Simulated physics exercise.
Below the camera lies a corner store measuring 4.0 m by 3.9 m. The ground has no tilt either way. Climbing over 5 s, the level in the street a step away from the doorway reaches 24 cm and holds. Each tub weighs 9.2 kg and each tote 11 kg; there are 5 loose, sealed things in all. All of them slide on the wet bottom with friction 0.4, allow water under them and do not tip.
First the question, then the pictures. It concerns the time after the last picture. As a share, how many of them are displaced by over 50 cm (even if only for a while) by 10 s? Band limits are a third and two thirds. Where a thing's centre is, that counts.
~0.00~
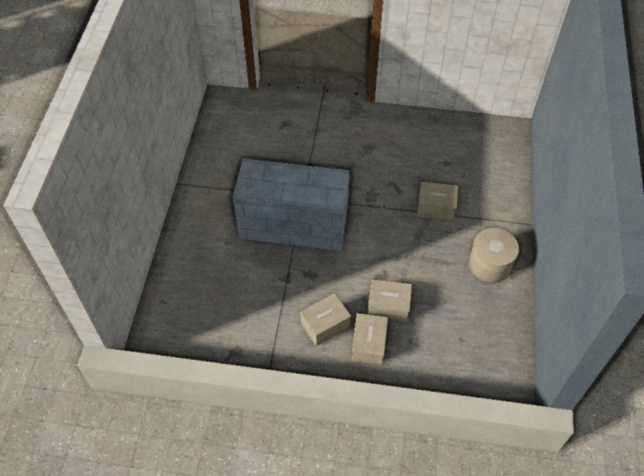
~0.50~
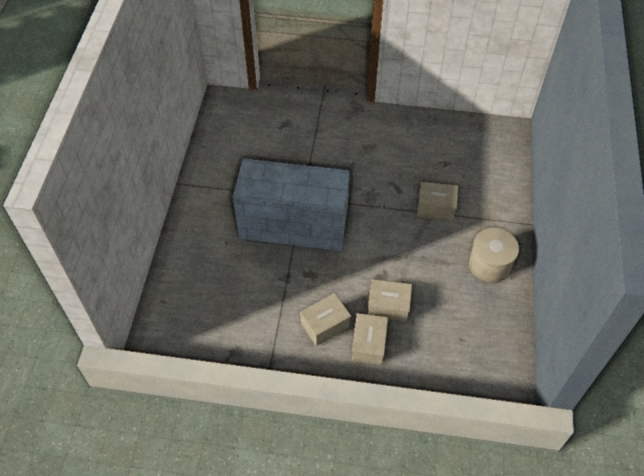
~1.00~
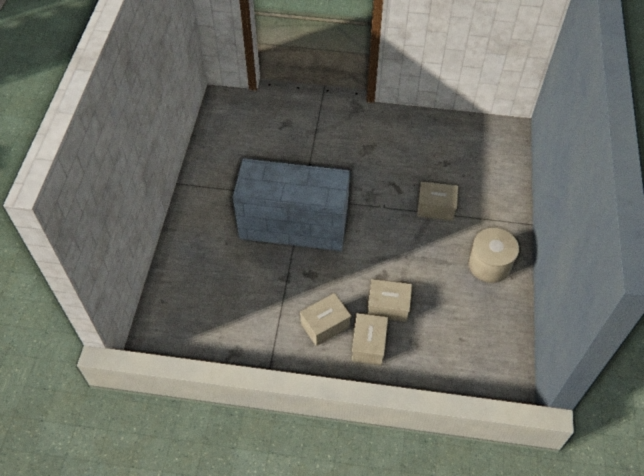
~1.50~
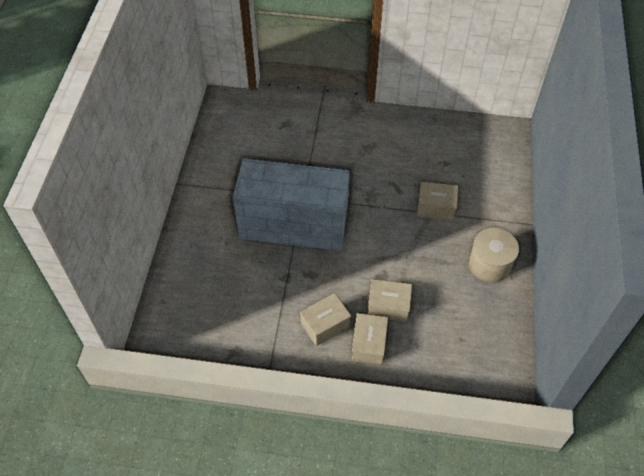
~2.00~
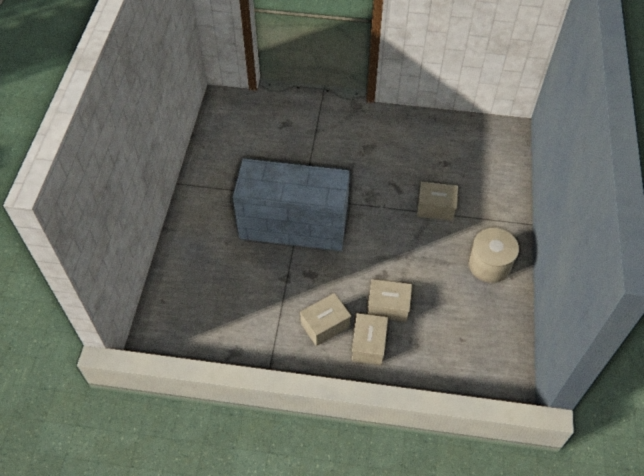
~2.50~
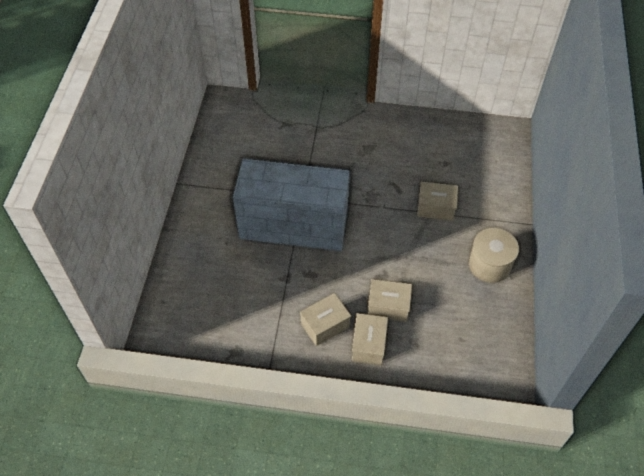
The share is one to two thirds.
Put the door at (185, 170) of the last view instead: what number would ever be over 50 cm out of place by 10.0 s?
You'd get 2 in that case.
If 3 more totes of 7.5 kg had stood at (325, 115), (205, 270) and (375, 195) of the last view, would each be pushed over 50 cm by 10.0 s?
The first one tops the mark, the next tops the mark, and the last tops the mark.
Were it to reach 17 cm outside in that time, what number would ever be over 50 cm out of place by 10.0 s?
Under that setup the answer is 0.
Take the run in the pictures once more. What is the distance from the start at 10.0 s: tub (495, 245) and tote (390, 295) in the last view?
One is off by 120 cm, the other by 20 cm, in the order asked.
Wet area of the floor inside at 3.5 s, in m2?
At that time the wet patch spans about 2.5 m2.
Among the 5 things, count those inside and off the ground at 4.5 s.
I count 0.
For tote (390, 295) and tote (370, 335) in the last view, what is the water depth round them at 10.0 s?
8 and 9 cm.
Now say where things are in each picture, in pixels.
A tub at (496, 246) rests on the ground; a tote at (325, 314) rests on the ground; water covers 0.0 m2; 0 of 5 have shifted, in the first frame.
A tub at (496, 246) rests on the ground; a tote at (325, 314) rests on the ground; water covers 0.0 m2; 0 of 5 have shifted, in the second frame.
A tub at (496, 246), on the bottom; a tote at (325, 314), on the bottom; 0.0 m2 under water; 0 of 5 have shifted, in the third frame.
A tub at (496, 246) rests on the ground; a tote at (325, 314), on the bottom; 0.0 m2 under water; 0 of 5 have shifted, in the fourth frame.
A tub at (496, 246) rests on the ground; a tote at (325, 314), on the bottom; 0.0 m2 under water; 0 of 5 have shifted, in the fifth frame.
A tub at (496, 246), on the bottom; a tote at (325, 314) rests on the ground; water covers 0.5 m2; 0 of 5 have shifted, in the sixth frame.
After 3.5 s 0 of 5 are over 50 cm from their spots; 0 afloat.
After 4.5 s 0 of 5 are over 50 cm from their spots; 0 afloat.
After 7.0 s 0 of 5 are over 50 cm from their spots; 0 afloat.
After 10.0 s 2 of 5 are over 50 cm from their spots, and 2 have been at some point; 3 afloat.
